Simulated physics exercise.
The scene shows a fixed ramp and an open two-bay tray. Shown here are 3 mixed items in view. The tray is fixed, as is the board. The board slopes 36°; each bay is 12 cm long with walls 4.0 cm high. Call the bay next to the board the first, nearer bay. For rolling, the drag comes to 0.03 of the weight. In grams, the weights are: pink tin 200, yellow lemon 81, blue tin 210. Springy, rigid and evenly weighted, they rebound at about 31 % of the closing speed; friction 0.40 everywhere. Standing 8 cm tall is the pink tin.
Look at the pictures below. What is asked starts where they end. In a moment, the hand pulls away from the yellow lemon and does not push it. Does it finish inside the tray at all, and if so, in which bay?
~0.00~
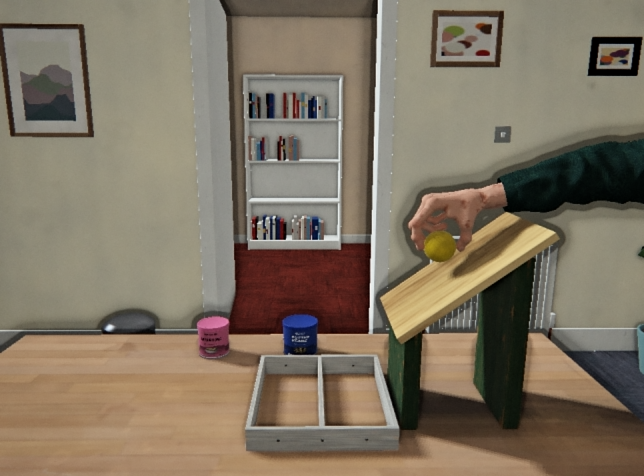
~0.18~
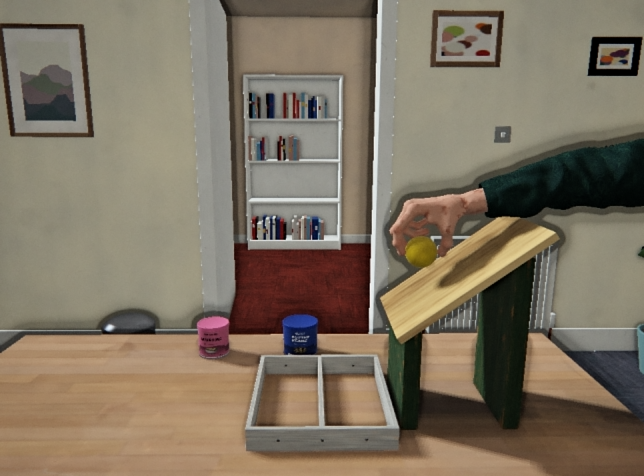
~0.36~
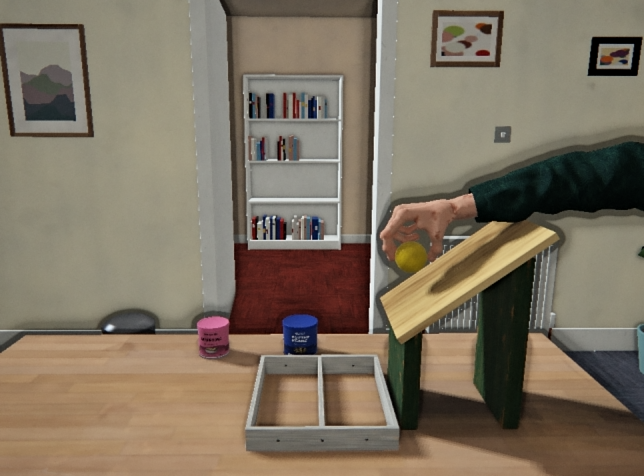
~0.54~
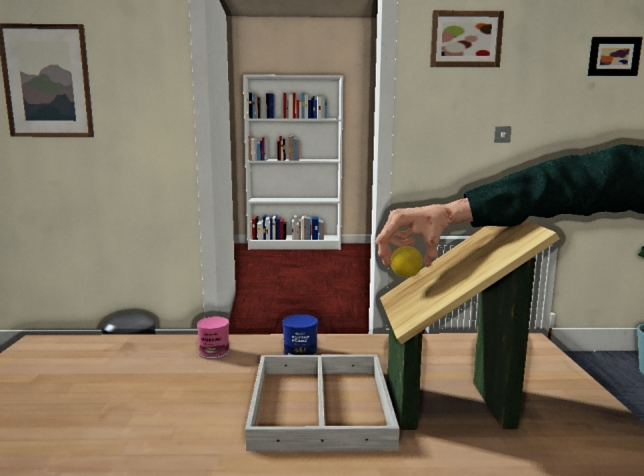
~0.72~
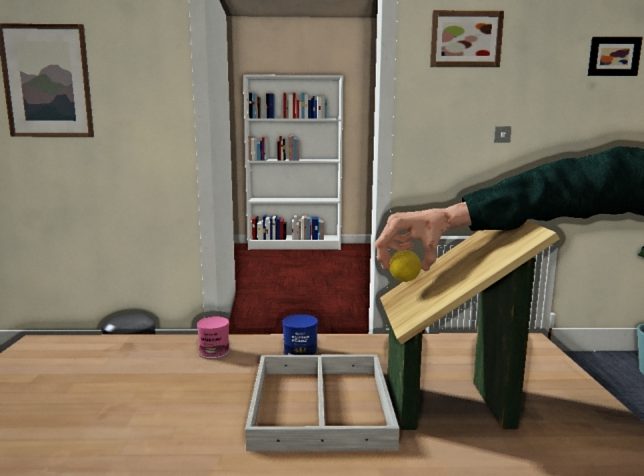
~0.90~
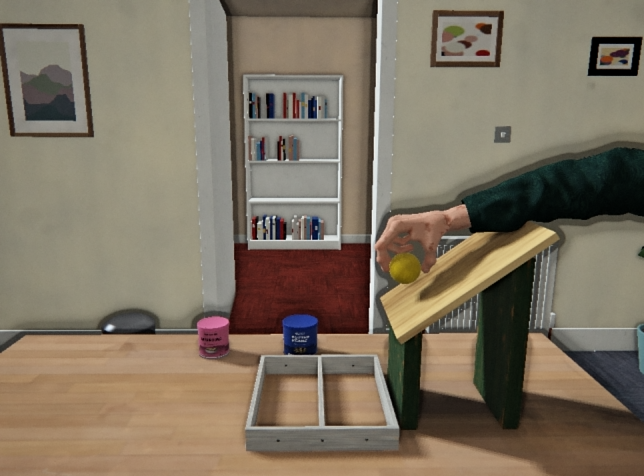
Yes, in the first bay.
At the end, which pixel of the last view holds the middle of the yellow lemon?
About (355, 392).
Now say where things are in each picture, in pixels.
In the first frame, 7 cm still to go; yellow lemon (440, 246); pink tin (214, 338).
In the second frame, 4 cm still to go; yellow lemon (421, 252); pink tin (214, 338).
In the third frame, 2 cm still to go; yellow lemon (411, 257); pink tin (214, 338).
In the fourth frame, 1 cm still to go; yellow lemon (407, 262); pink tin (214, 338).
Poised above the slant; yellow lemon (405, 266); pink tin (214, 338), in the fifth frame.
Poised above the slant; yellow lemon (405, 268); pink tin (214, 338), in the sixth frame.
After 1.20 s, yellow lemon near (372, 309).
After 1.40 s, it is in the nearer bay; yellow lemon near (359, 392).
At rest (2.2 s), it is in the nearer bay; the bystanders in place, give or take 4 cm. Seen from the same camera at the end, yellow lemon near (355, 392).
